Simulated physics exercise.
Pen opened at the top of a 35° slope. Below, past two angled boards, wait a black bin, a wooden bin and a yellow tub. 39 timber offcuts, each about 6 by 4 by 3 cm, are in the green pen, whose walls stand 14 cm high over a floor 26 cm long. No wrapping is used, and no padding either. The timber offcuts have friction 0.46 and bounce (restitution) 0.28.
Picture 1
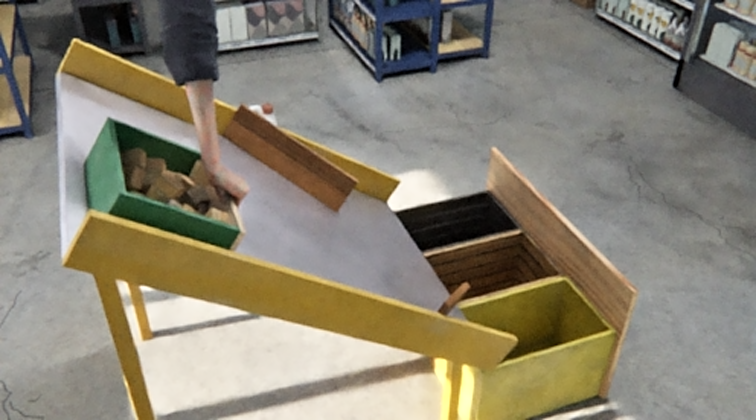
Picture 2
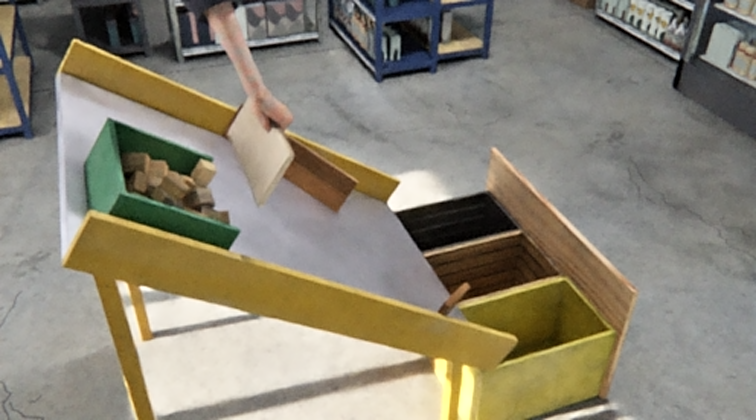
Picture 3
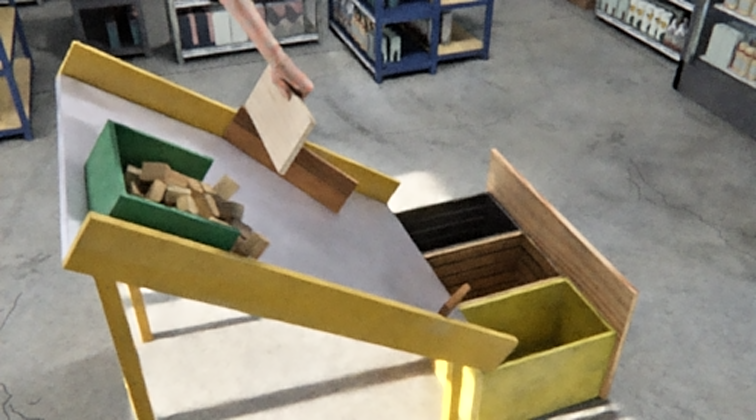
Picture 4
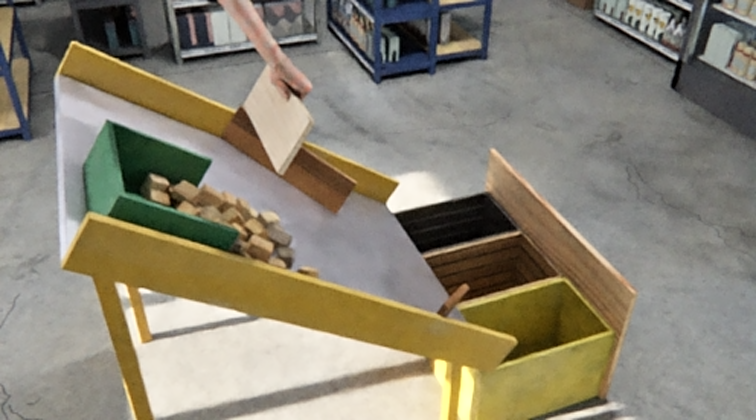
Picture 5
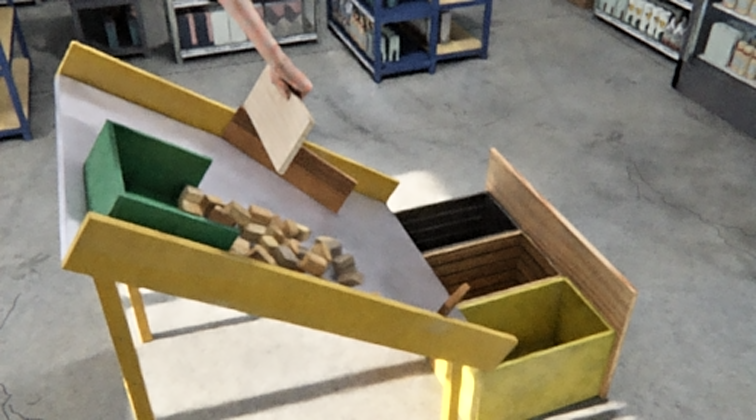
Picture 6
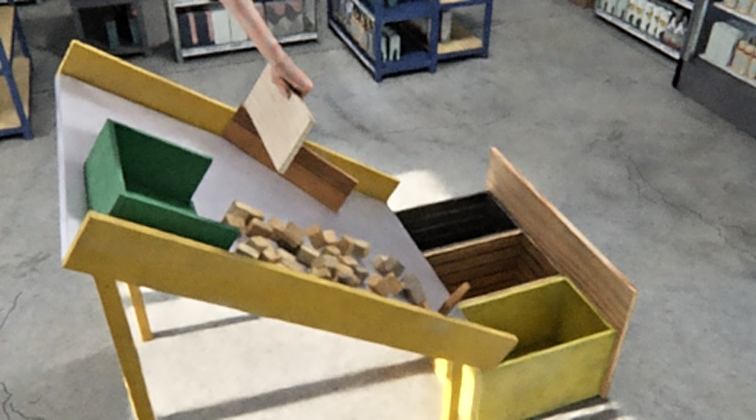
Wooden blocks slide down a sloped table from a green box after a hand opens it.
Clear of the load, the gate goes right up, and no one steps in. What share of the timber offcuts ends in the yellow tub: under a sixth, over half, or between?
I'd say somewhere from a sixth to half of the timber offcuts wind up in the yellow tub.
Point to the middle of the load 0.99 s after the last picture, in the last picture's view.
(514, 329).
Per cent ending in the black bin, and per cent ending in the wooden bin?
Roughly 0 and 60 per cent.
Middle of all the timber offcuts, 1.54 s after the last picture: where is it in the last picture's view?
Centre: Approx. (516, 332).
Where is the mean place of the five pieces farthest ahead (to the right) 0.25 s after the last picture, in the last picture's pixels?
Their mean place is near (489, 300).
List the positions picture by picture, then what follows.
In the first frame (places track the rim corner closest to us here), green pen (126, 193); yellow tub (486, 370); all still inside.
The second frame shows green pen (126, 193).
The third frame shows green pen (126, 195); 11 out, the lowest offcut at (237, 252).
The fourth frame shows green pen (125, 195); 24 out, the lowest offcut at (308, 279).
The fifth frame shows green pen (125, 195); 35 out.
The sixth frame shows green pen (126, 194); yellow tub (486, 370); 39 out, the lowest offcut at (412, 284).
Then, 0.25 s after the last picture, 1 in the wooden bin, 1 in the yellow tub, 31 on the slope and 6 in the air.
Then, 0.55 s after the last picture, 13 in the wooden bin, 6 in the yellow tub, 12 on the slope and 8 in the air.
Then, 0.99 s after the last picture, 23 in the wooden bin, 12 in the yellow tub and 4 on the slope.
Outcome (1.54 s after the last picture), 23 in the wooden bin, 13 in the yellow tub and 3 on the slope. Asked share, 13 of 39, 33 per cent.
